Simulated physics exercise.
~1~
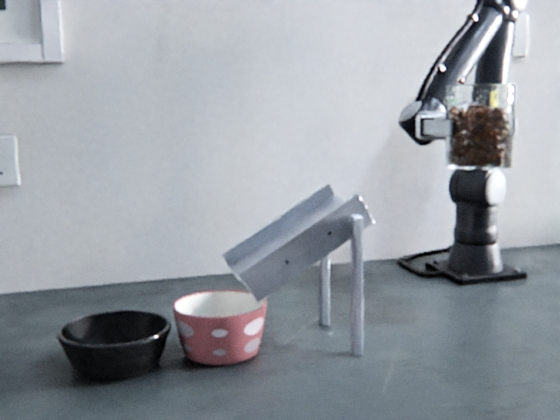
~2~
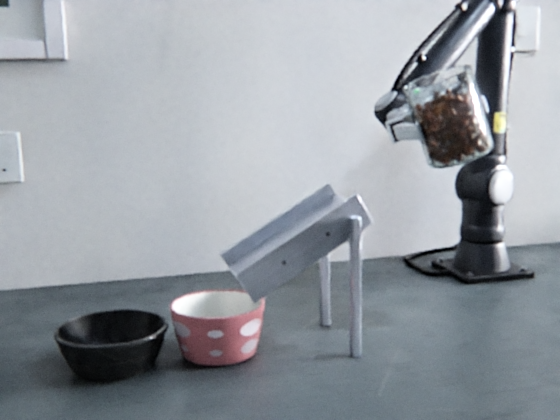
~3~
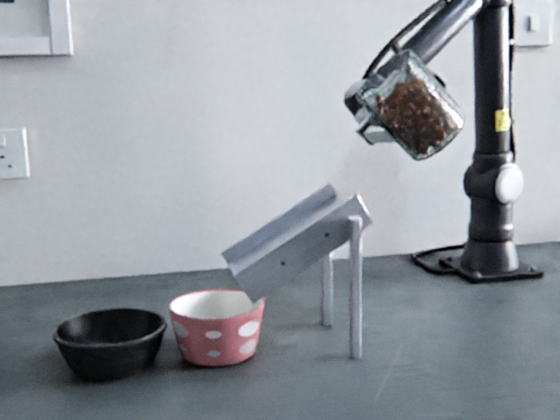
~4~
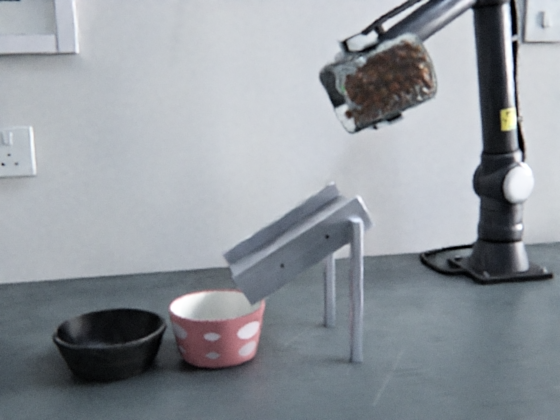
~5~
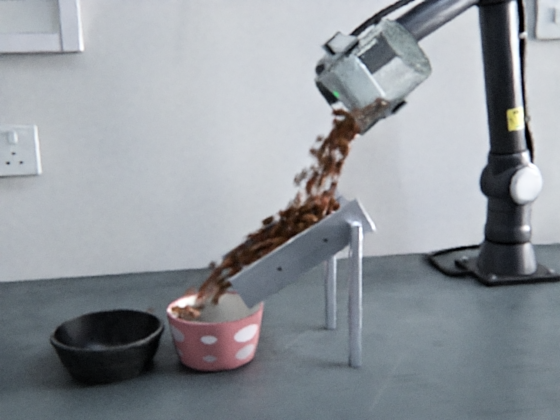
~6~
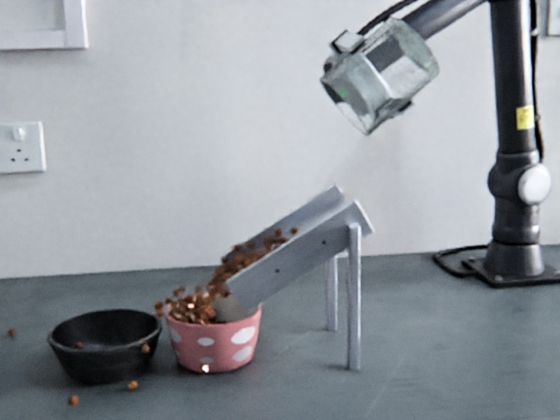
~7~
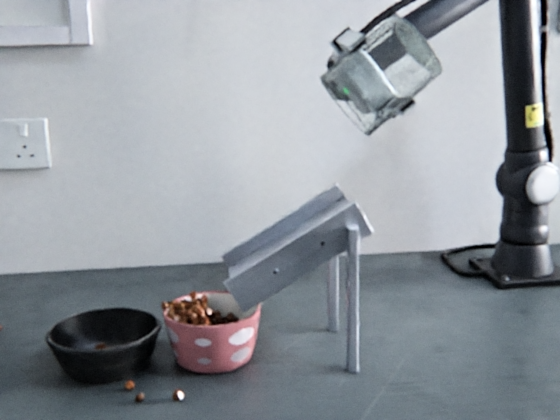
We see a robot arm carry a clear cup of brown pellets left and tip it over a sloping grey chute; the pellets slide down, mostly filling the pink spotted bowl, while a few land in the black bowl and on the table.
